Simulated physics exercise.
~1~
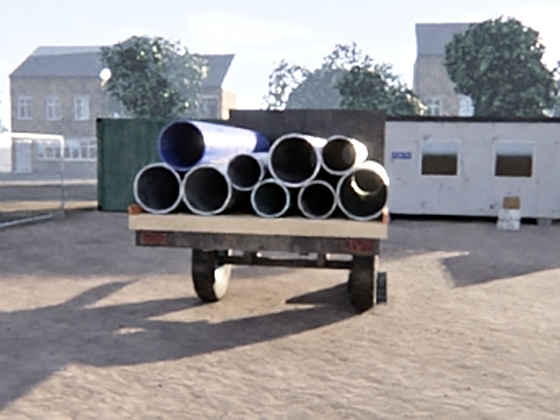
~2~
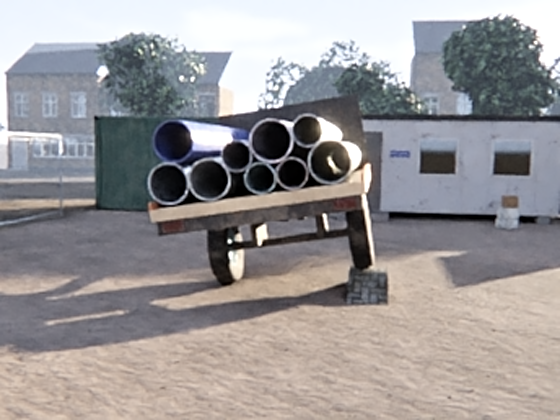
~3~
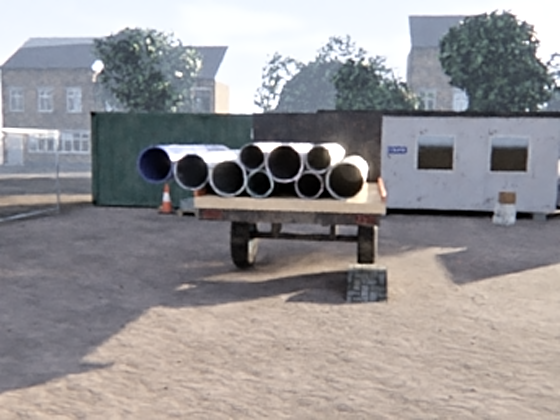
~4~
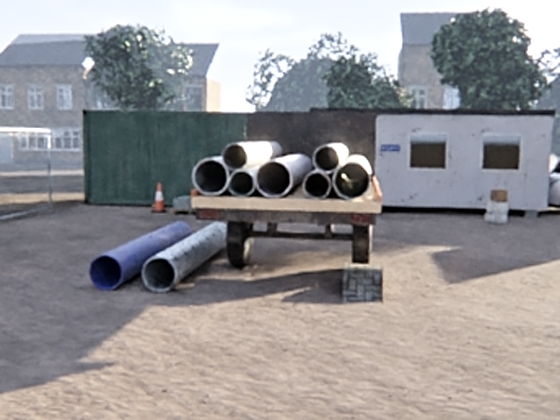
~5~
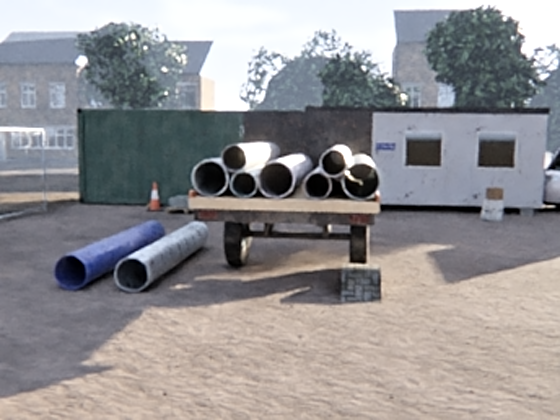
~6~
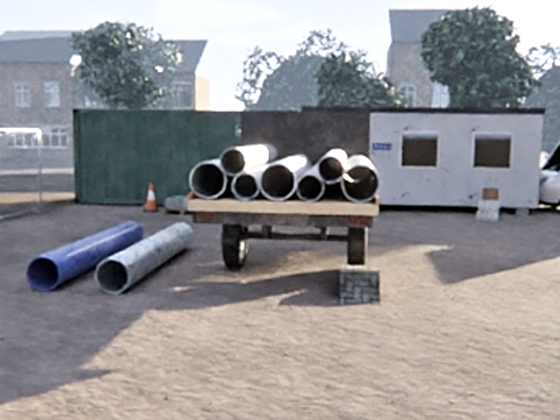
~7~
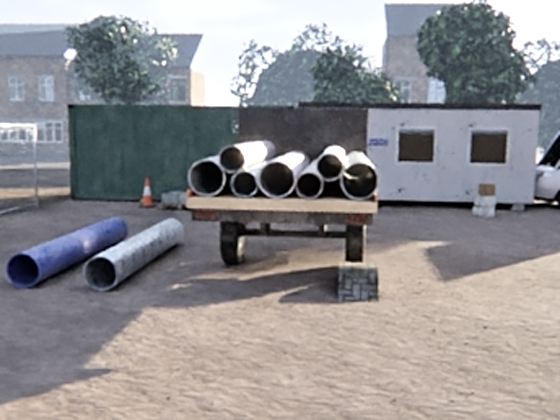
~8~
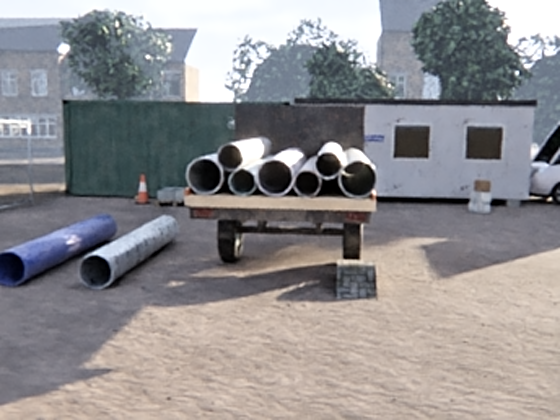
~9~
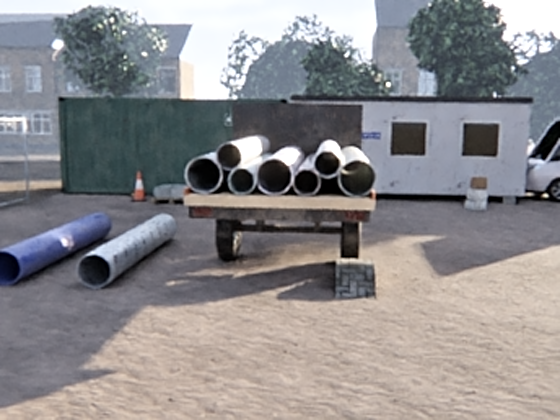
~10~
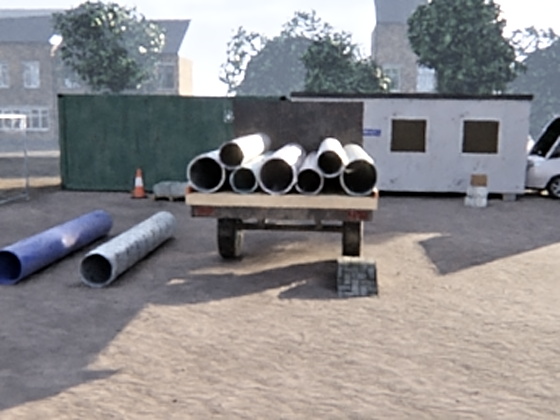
In a yard, a flat trailer tilts over a block and two pipes, one blue, drop left.
